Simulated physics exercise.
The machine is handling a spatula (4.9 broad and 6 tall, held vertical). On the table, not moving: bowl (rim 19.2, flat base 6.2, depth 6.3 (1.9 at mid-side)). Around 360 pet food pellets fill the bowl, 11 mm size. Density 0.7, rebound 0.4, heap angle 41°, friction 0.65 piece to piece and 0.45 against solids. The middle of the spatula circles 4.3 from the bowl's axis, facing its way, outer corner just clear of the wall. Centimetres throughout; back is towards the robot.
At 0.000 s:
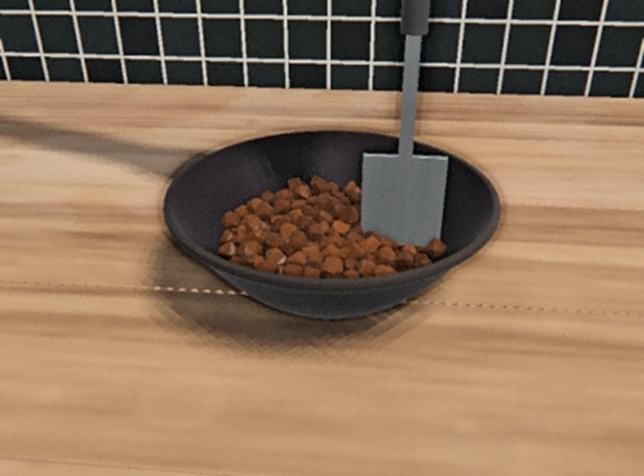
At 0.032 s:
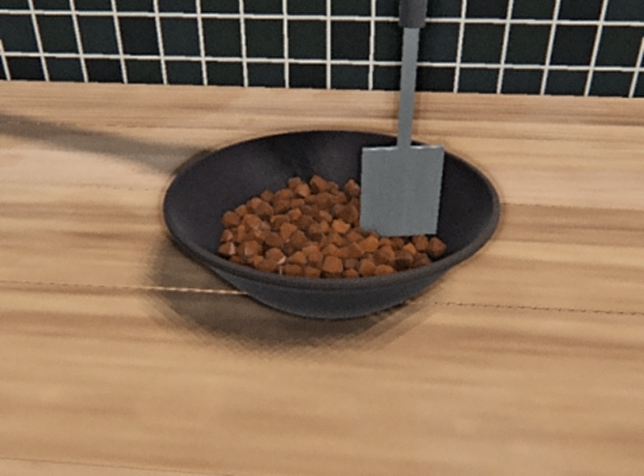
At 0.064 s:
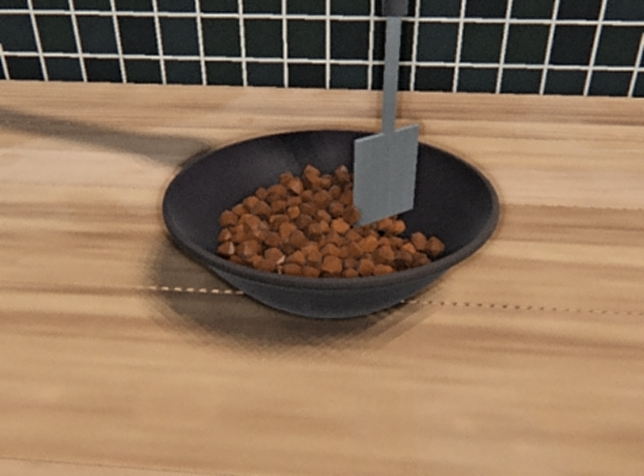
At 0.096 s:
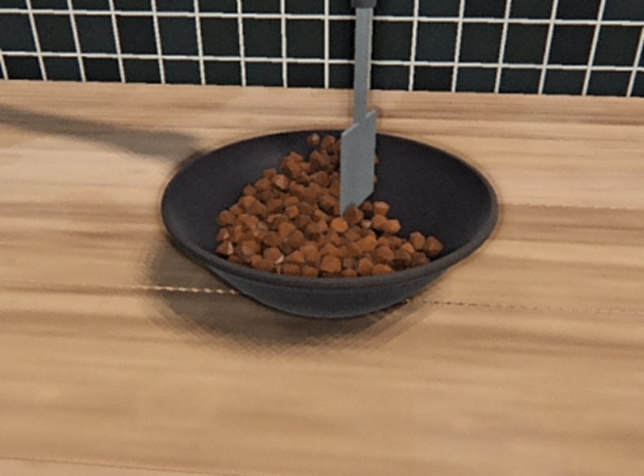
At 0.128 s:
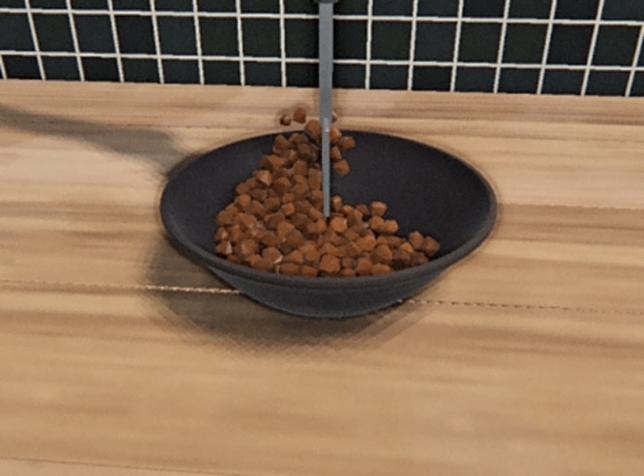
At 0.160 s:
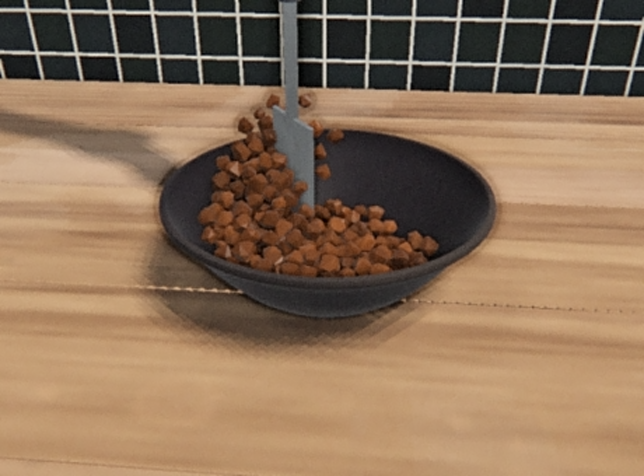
On a light wooden counter before dark green tiles with pale grout, a fixed view looks down at a bowl. The round black bowl holds a heap of reddish-brown pellets, with an upright grey spatula standing in its right side. The spatula lifts slightly, then turns as it sweeps left along the back, pushing pellets up the far side, a few rising above the rim.
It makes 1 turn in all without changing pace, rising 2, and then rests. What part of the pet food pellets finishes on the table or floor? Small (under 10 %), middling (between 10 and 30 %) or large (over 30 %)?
On the table or floor the share is middling, between 10 and 30 %.
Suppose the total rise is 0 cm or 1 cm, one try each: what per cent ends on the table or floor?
Some 30 and 25 per cent.
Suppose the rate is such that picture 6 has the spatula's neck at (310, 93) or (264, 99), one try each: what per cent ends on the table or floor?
Some 15 and 20 per cent.
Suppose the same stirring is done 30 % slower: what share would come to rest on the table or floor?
In that case some 10 per cent.
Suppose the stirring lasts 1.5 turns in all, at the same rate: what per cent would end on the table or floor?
In that case some 20 per cent.
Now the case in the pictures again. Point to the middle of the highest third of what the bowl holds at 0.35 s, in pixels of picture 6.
Near (353, 255).
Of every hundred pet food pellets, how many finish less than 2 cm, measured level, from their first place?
Some 55 per cent.
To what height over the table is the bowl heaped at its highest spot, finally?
About 5.5 cm.
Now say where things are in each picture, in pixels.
In the first frame, the spatula neck at (407, 131), 0° round; upper third of the load around (323, 228), from x 230 to 435, top at y 185; 365 in the bowl.
In the second frame, the spatula neck at (405, 123), 12° round; upper third of the load around (323, 228), from x 230 to 435, top at y 185.
In the third frame, the spatula neck at (389, 109), 40° round; upper third of the load around (322, 216), from x 225 to 430, top at y 170.
In the fourth frame, the spatula neck at (360, 98), 68° round; upper third of the load around (314, 204), from x 225 to 430, top at y 140.
In the fifth frame, the spatula neck at (326, 93), 97° round; upper third of the load around (299, 202), from x 225 to 430, top at y 115; 364 in the bowl, 1 in flight or on the tool.
In the sixth frame, the spatula neck at (292, 94), 126° round; upper third of the load around (270, 194), from x 205 to 425, top at y 100; 362 in the bowl, 3 in flight or on the tool.
After 0.26 s, 212° round, highest piece 11 above the table; 341 in the bowl, 3 on the table or floor, 21 in flight or on the tool.
After 0.35 s, 299° round, highest piece 9 above the table; 313 in the bowl, 22 on the table or floor, 30 in flight or on the tool.
After 0.60 s, 0° round, highest piece 6 above the table; 296 in the bowl, 69 on the table or floor.
After 1.30 s, 0° round, highest piece 5 above the table; 296 in the bowl, 69 on the table or floor.
In the end, 296 in the bowl, 69 on the table or floor. That is 19 % on the table or floor.
